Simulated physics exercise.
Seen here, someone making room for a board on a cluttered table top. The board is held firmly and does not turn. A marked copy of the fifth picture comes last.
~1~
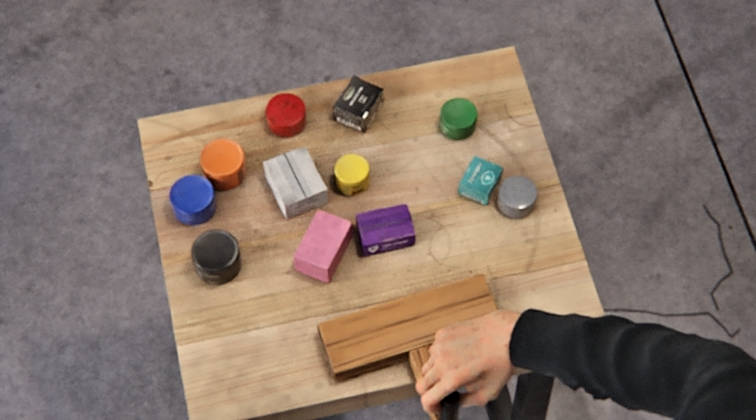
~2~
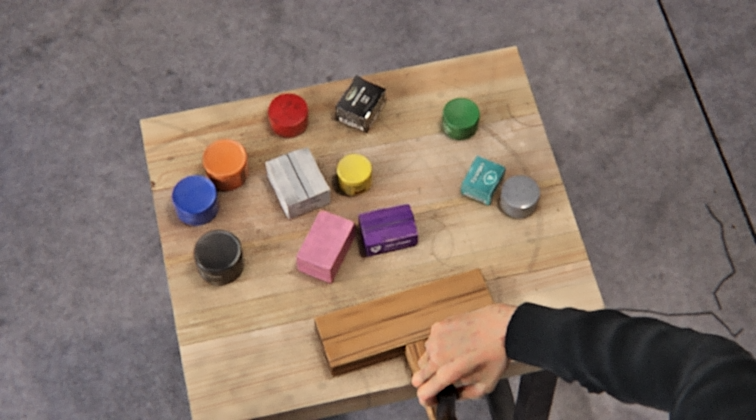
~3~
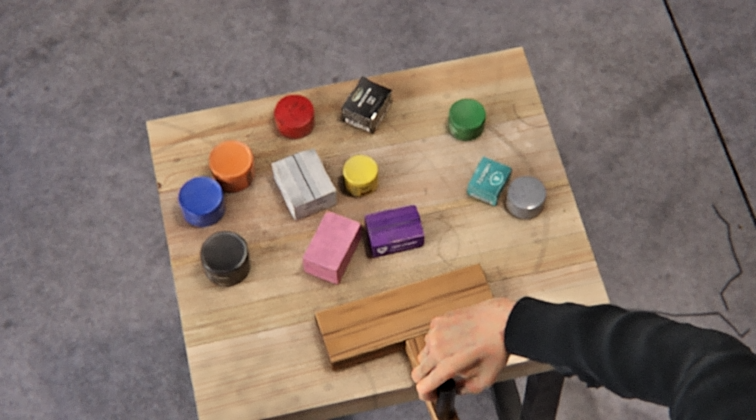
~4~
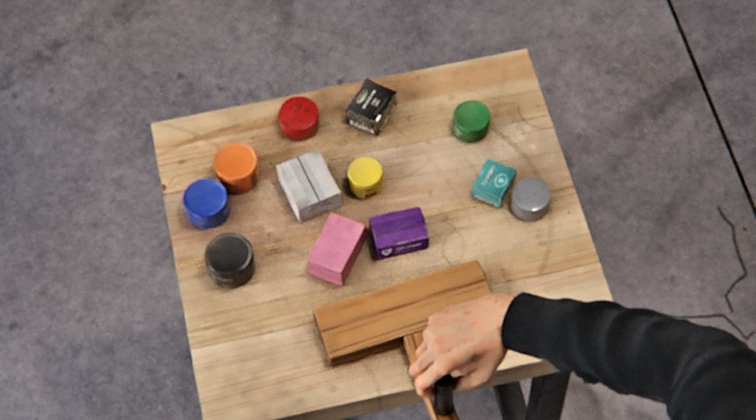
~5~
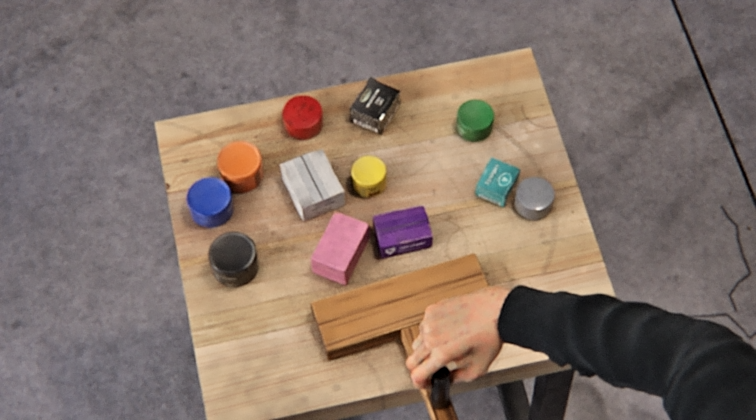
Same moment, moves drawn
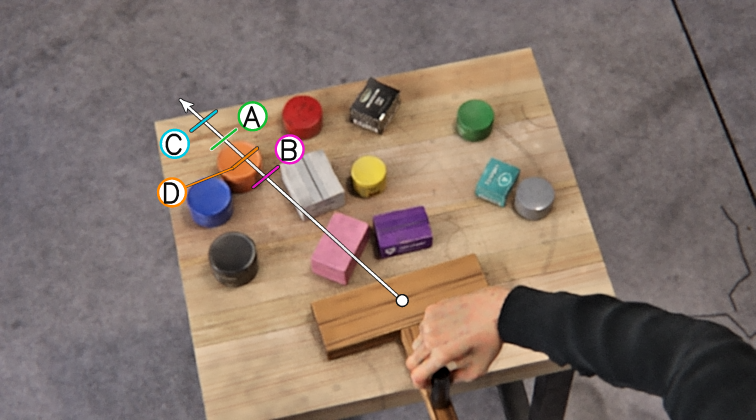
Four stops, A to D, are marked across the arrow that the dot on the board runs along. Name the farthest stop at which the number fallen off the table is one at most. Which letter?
Mark B.
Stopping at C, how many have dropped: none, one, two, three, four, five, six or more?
By then, six or more.
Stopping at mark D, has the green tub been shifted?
No.
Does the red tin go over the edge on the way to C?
Yes.
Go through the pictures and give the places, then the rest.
In the first picture, grey pot (517, 197); turquoise box (481, 181); pink block (323, 246).
In the second picture, board (406, 317); yellow jar (355, 175).
In the third picture, board (406, 312); blue tub (202, 202).
In the fourth picture, board (405, 307); orange tub (237, 169).
In the fifth picture, board (402, 301); black box (376, 106); purple box (402, 232); white box (313, 184).
On the marked copy, A at (224, 139); B at (266, 177); C at (204, 121); D at (245, 158); the arrow from (402, 301) to (180, 100); the white dot at (402, 301).
Following B. Soon after the start, board (352, 260); pink block (330, 221); purple box (384, 207).
Later, board (302, 215); red tin (296, 98); black jar (201, 253).
In the end, board (267, 183); red tin (292, 90); black jar (185, 252); none fallen.
As for the rest, A drops four; C drops six; D drops two.
